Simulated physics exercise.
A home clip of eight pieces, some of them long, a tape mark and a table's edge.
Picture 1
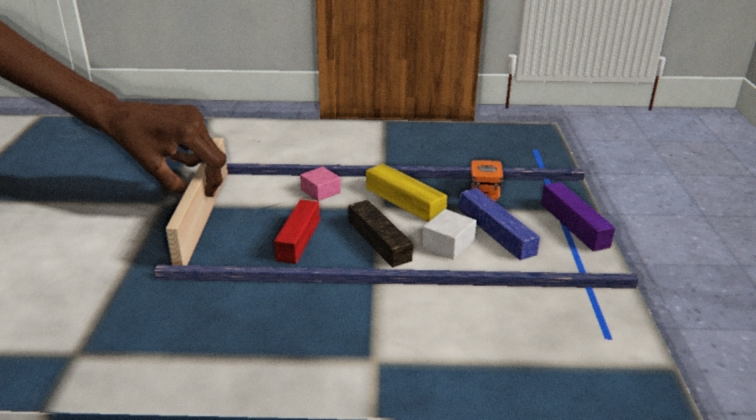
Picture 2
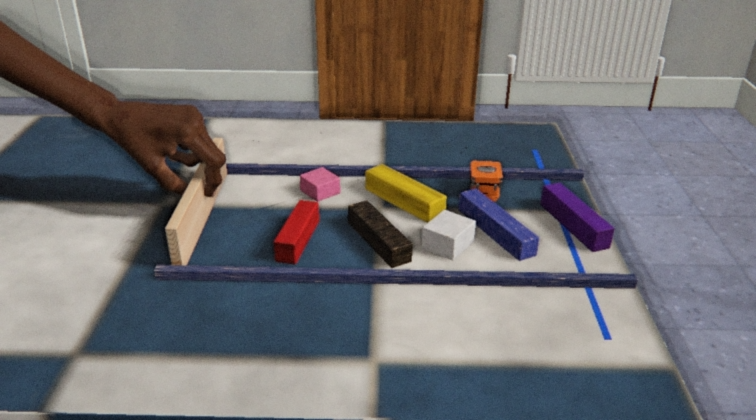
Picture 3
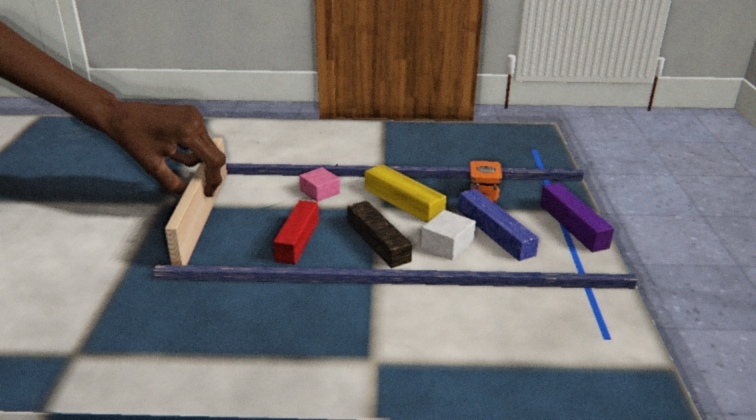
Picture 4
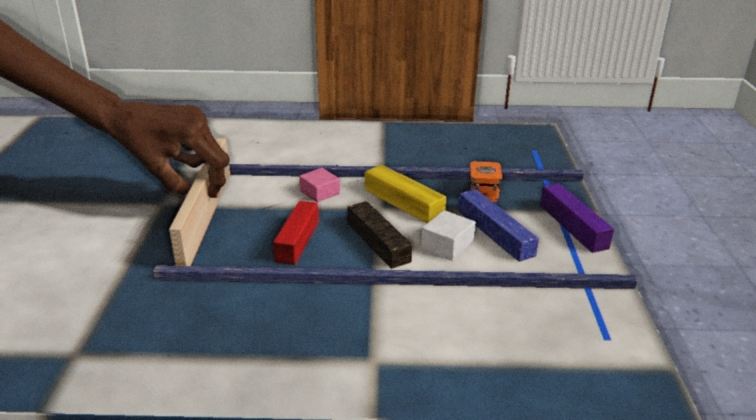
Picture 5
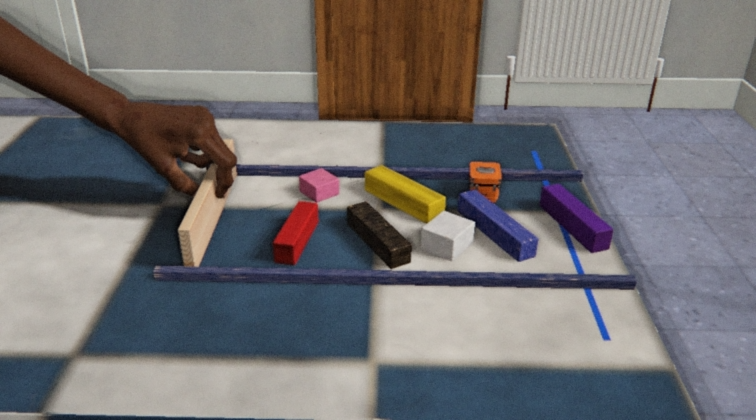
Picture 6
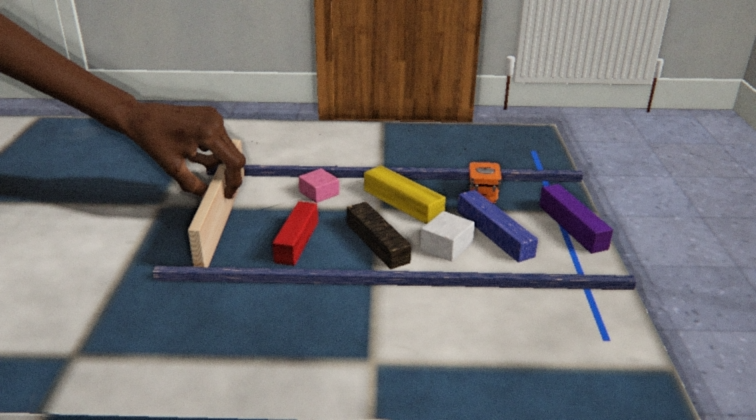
On a blue and white checked surface in a room with a wooden door and a radiator, seen from slightly above, a hand holds a pale wooden board upright at the left. Between two dark rails lie pink, red, yellow, black, white, blue and purple blocks and a small orange case, with blue tape at the right. The hand stays still, then slides the board slightly right, touching nothing else.
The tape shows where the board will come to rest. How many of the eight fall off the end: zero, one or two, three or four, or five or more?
In the end the number that fall off is five or more.
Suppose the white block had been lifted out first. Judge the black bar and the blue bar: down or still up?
The black bar stays on; the blue bar tumbles off.
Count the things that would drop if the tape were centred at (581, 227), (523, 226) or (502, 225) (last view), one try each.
In that order 6, 2 and 1.
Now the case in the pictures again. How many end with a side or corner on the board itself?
In contact: 2.
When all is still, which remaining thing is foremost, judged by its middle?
The black bar.
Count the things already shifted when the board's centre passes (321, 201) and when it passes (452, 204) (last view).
By then 2, and 7.
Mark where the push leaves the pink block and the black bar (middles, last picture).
First (568, 196), then (604, 238).
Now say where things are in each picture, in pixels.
The first picture shows purple stick (576, 215); blue bar (497, 222); orange case (486, 180); board (201, 198); tape (564, 225).
The second picture shows blue bar (497, 223); white block (448, 235).
The third picture shows orange case (485, 181); red stick (297, 231).
The fourth picture shows purple stick (575, 216); black bar (378, 233).
The fifth picture shows blue bar (496, 224); pink block (319, 185).
The sixth picture shows purple stick (574, 217); blue bar (495, 224); orange case (484, 182); board (219, 200); tape (562, 226).
Soon after, none off yet; purple stick at rest near (574, 217); blue bar at rest near (495, 224); orange case at rest near (484, 182).
Then, none off yet; purple stick at rest near (574, 217); blue bar moved a little near (538, 221); orange case moved about its own width near (512, 181).
By the end, the number that fall off is five or more; fallen, yellow stick, white block, orange case, blue bar and purple stick.
